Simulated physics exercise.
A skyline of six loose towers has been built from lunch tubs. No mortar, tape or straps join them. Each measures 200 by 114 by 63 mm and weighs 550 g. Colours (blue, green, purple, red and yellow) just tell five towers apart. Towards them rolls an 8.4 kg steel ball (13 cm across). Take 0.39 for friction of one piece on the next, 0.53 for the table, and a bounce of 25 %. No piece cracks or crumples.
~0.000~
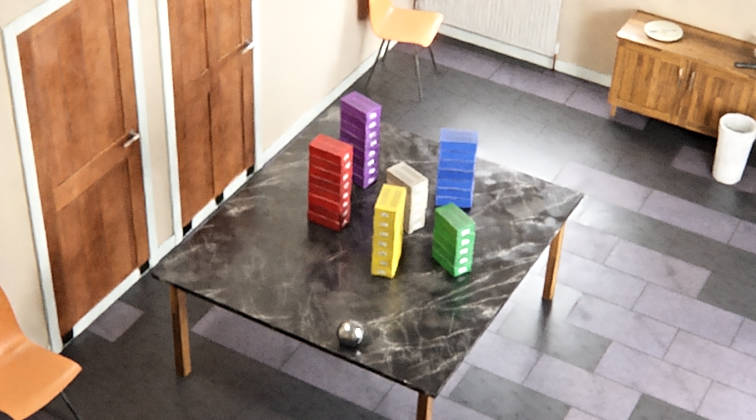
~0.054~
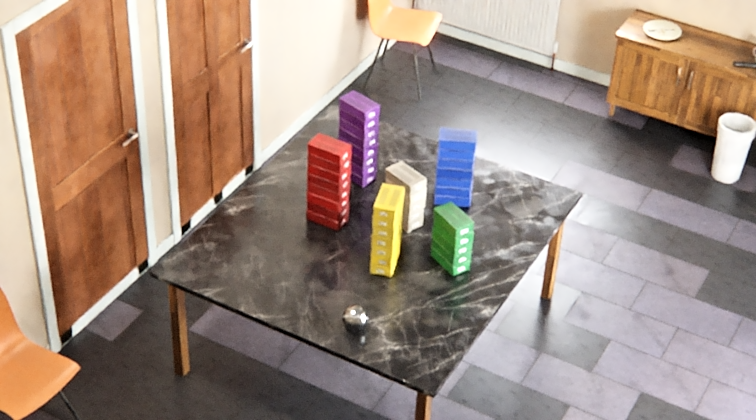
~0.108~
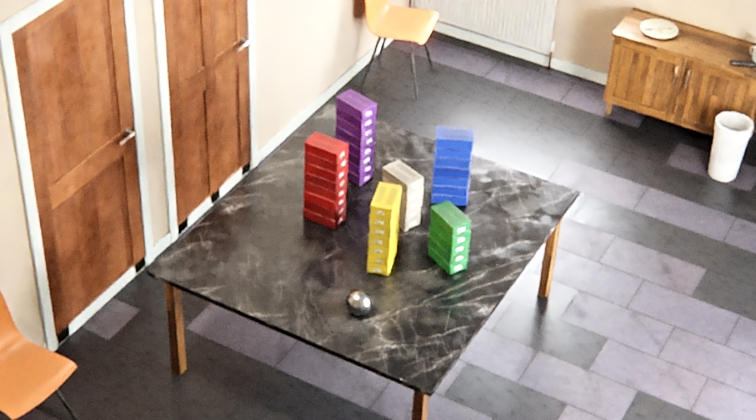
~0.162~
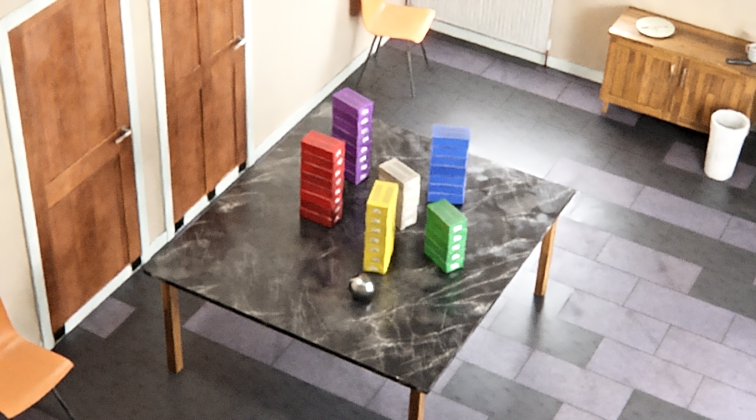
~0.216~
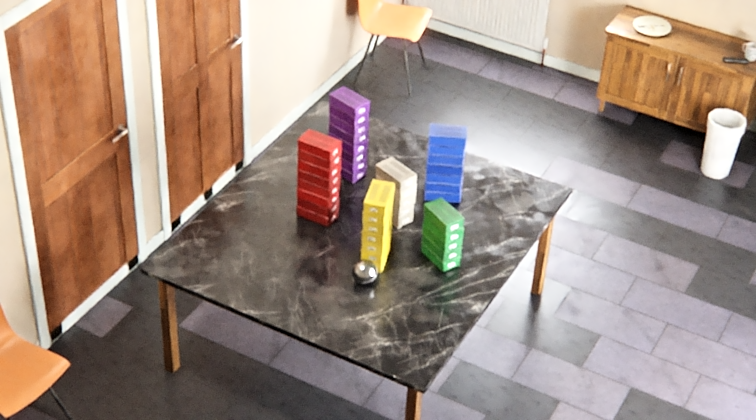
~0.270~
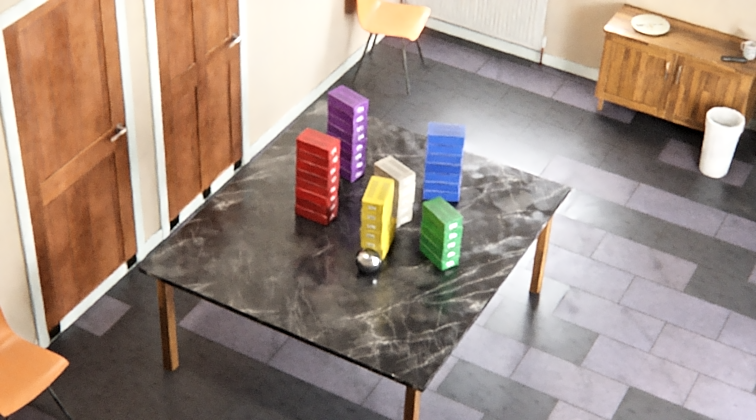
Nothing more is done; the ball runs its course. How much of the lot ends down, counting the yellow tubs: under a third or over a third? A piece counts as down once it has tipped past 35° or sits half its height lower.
The part is upwards of a third.
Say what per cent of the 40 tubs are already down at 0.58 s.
10 per cent by then.
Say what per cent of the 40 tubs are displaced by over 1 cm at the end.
30 per cent.
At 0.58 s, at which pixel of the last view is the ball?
Around (387, 223).
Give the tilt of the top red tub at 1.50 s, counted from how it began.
Some 0°.
After 0.38 s, ball still moving; none of the 7 yellow tubs down (0 of 40 in all colours); top yellow tub leaning 6°.
After 0.58 s, ball still moving; 5 of the 7 yellow tubs down (5 of 40 in all colours); top yellow tub leaning 52°, 8 cm lower.
After 0.88 s, ball still moving; 5 of the 7 yellow tubs down (5 of 40 in all colours); top yellow tub on its side.
After 1.50 s, ball still moving; 5 of the 7 yellow tubs down (9 of 40 in all colours); top yellow tub upside down.
At rest (2.5 s), ball rolling away; 5 of the 7 yellow tubs down (9 of 40 in all colours); top yellow tub upside down; top blue tub unmoved. That is 71 per cent. As the last picture would show them, middles, top yellow tub near (359, 262), top blue tub near (447, 134).
